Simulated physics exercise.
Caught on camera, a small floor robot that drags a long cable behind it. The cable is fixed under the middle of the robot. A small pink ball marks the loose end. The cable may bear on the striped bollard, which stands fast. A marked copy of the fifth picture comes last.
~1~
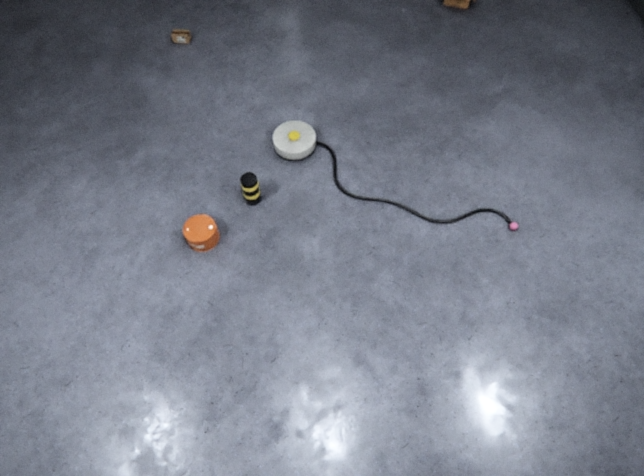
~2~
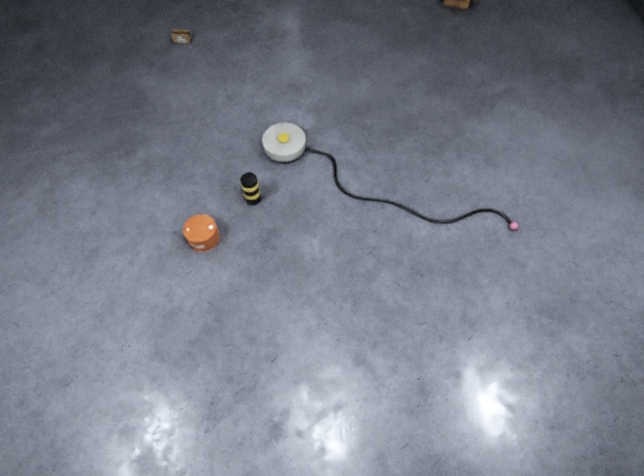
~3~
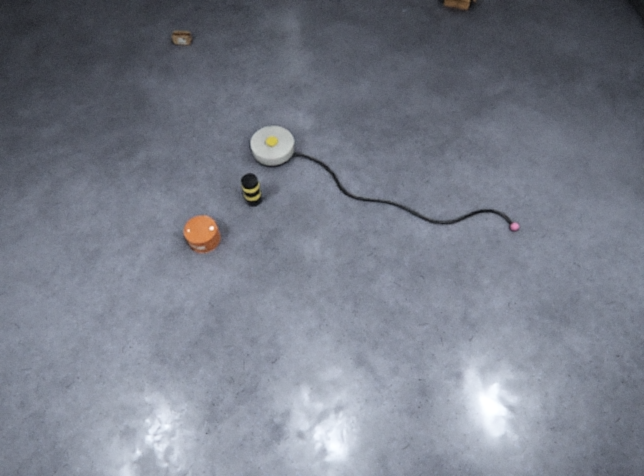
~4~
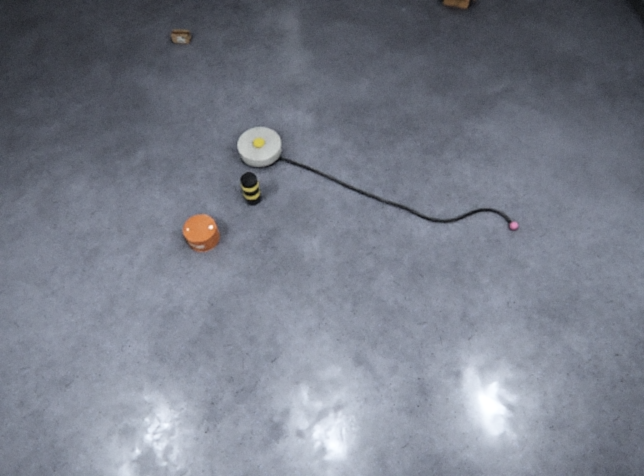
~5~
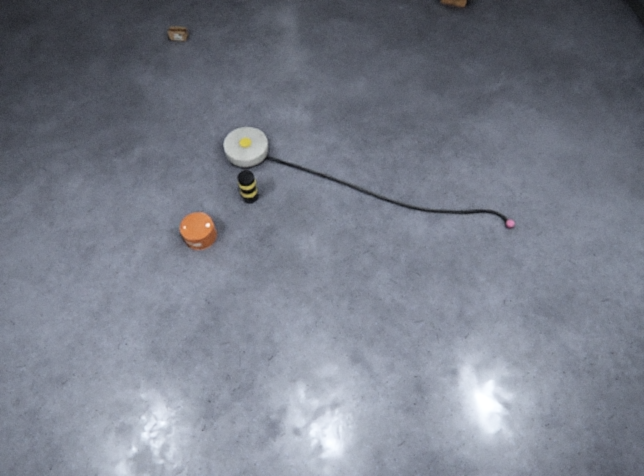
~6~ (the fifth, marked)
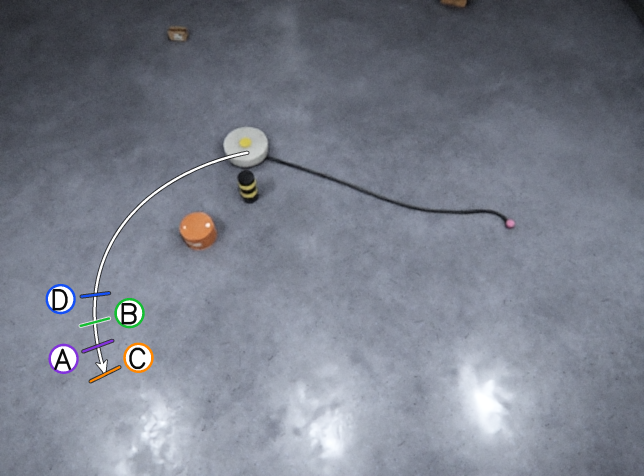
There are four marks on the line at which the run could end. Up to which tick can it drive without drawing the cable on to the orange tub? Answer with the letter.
Mark D.
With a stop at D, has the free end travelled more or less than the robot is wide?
More.
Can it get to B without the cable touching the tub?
No.
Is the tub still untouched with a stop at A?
No.
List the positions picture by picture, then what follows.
The first picture shows robot (295, 141); free end (514, 226); orange tub (202, 233).
The second picture shows robot (284, 143); bollard (251, 189).
The third picture shows robot (273, 146); orange tub (203, 234).
The fourth picture shows robot (260, 148); free end (514, 226).
The fifth picture shows robot (246, 148); free end (510, 224); orange tub (199, 231); bollard (248, 187).
On the marked copy, A at (98, 346); B at (95, 322); C at (105, 374); D at (95, 295); the route from (247, 153) via (123, 225) to (105, 374).
With D. Early on, robot (174, 174), middle of the cable (316, 183), free end (453, 208).
Further on, robot (116, 227), middle of the cable (261, 190), free end (399, 197).
At the end, robot (92, 291), middle of the cable (223, 203), free end (356, 193); only the bollard has been touched, if anything.
As for the rest, A brings the cable against the tub; B brings the cable against the tub; C brings the cable against the tub.
